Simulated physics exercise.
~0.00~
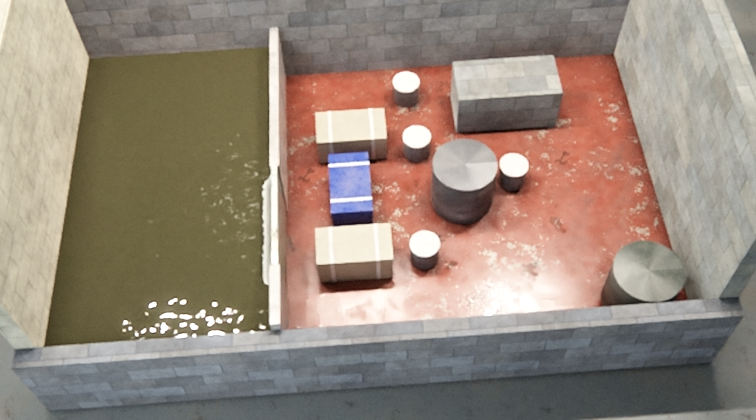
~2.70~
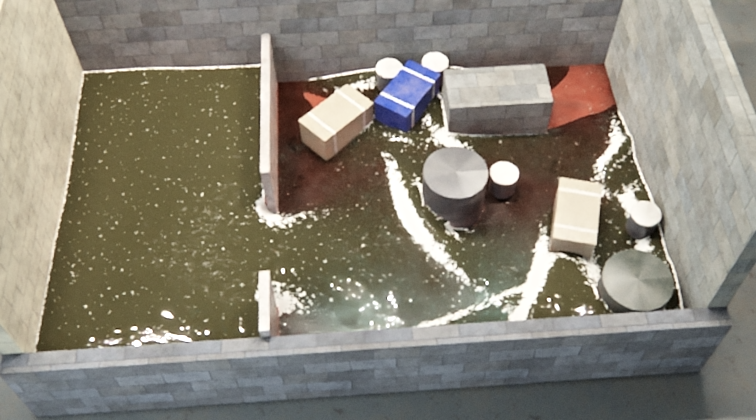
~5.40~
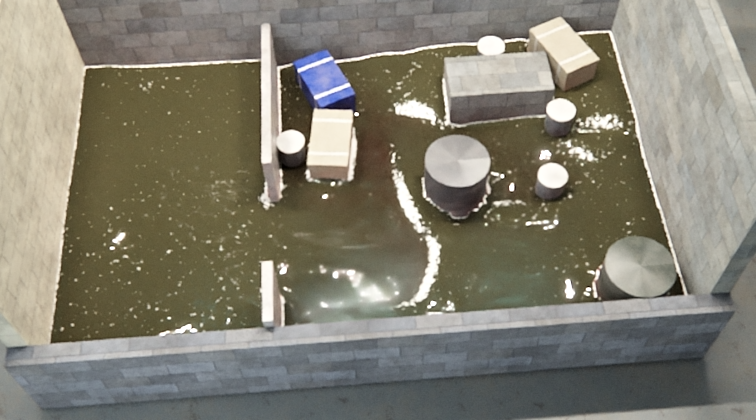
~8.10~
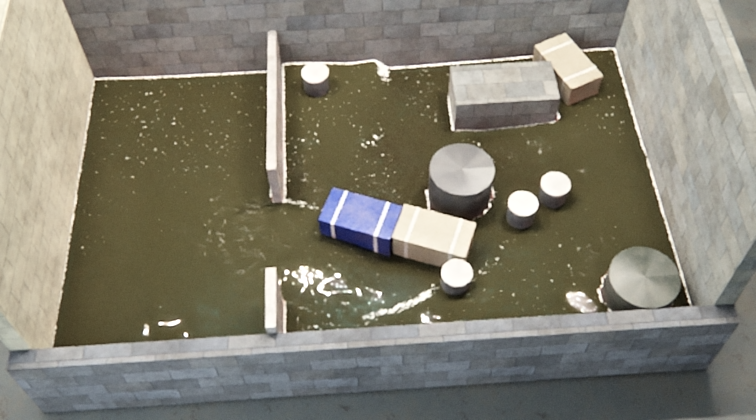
Dark water bursts through the partition into the red-floored room, leaving pails and trunks floating.
